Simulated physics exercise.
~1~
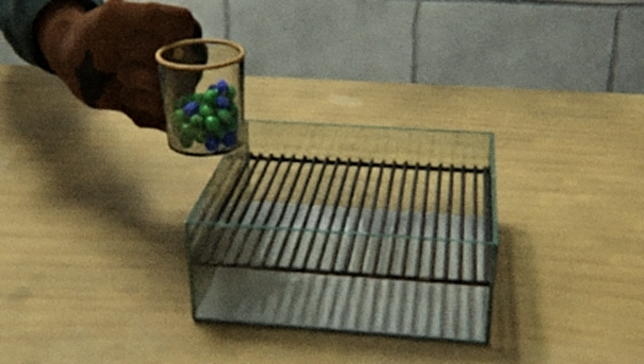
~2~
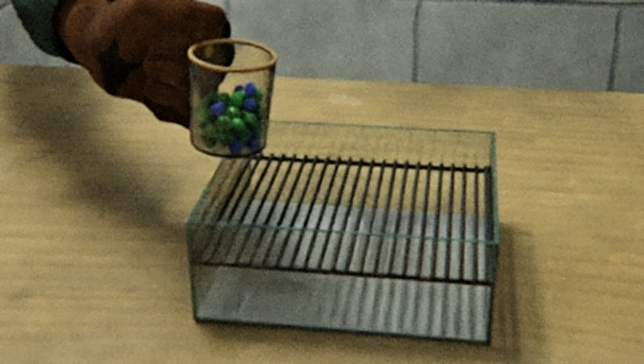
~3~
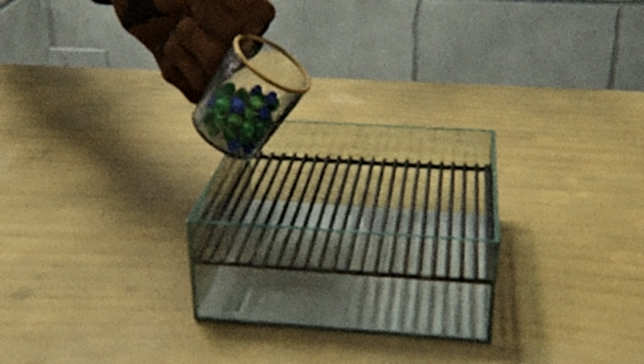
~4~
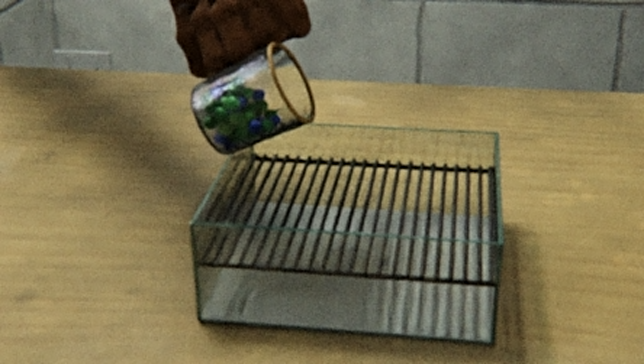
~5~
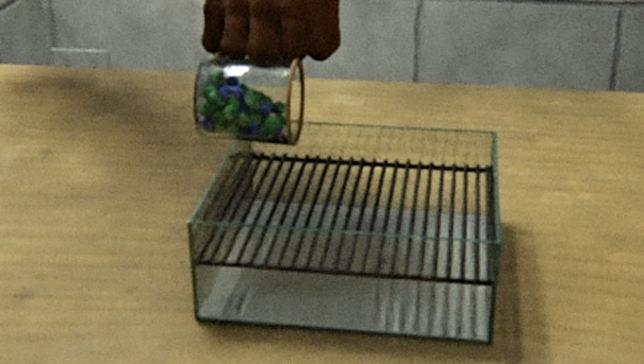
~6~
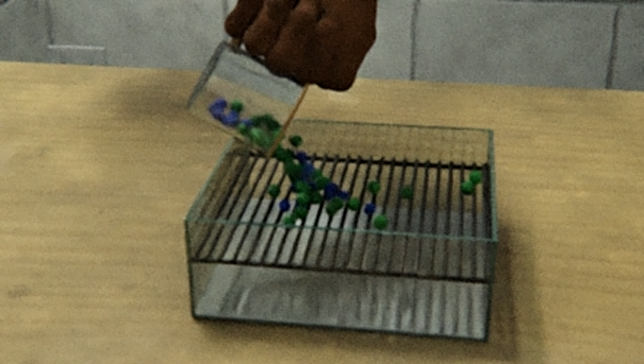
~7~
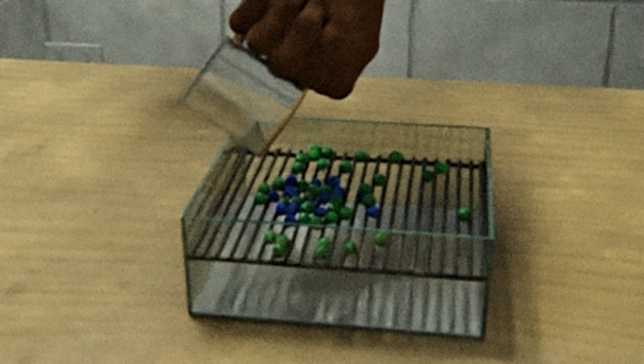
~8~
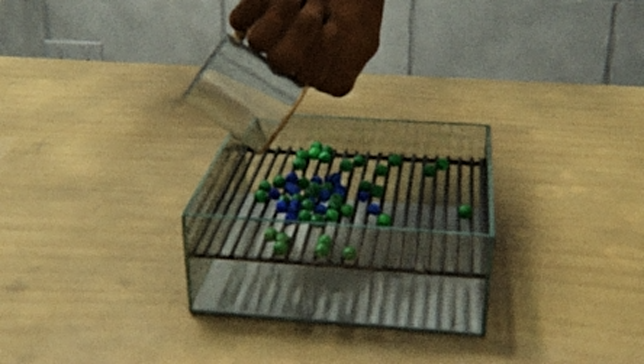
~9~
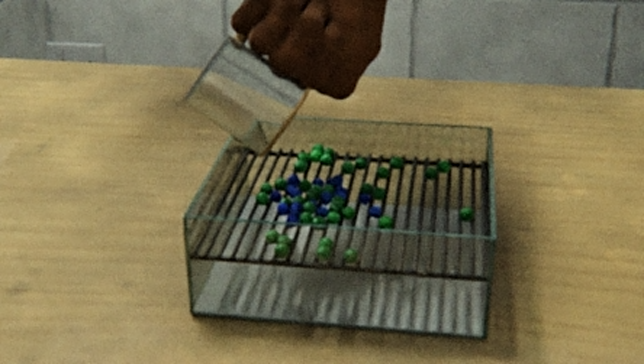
To begin with, a hand holds a clear cup of green and blue beads upright near the back left of a glass box with dark wires stretched across it. The hand moves the cup a little to the right and tilts it until it lies on its side, with the beads still inside. It then tips further, and the beads spill out over the wires, green and blue together. Soon the cup is empty and stays tipped above the box. The beads come to rest scattered on the wires, with both colours held on top and none below.
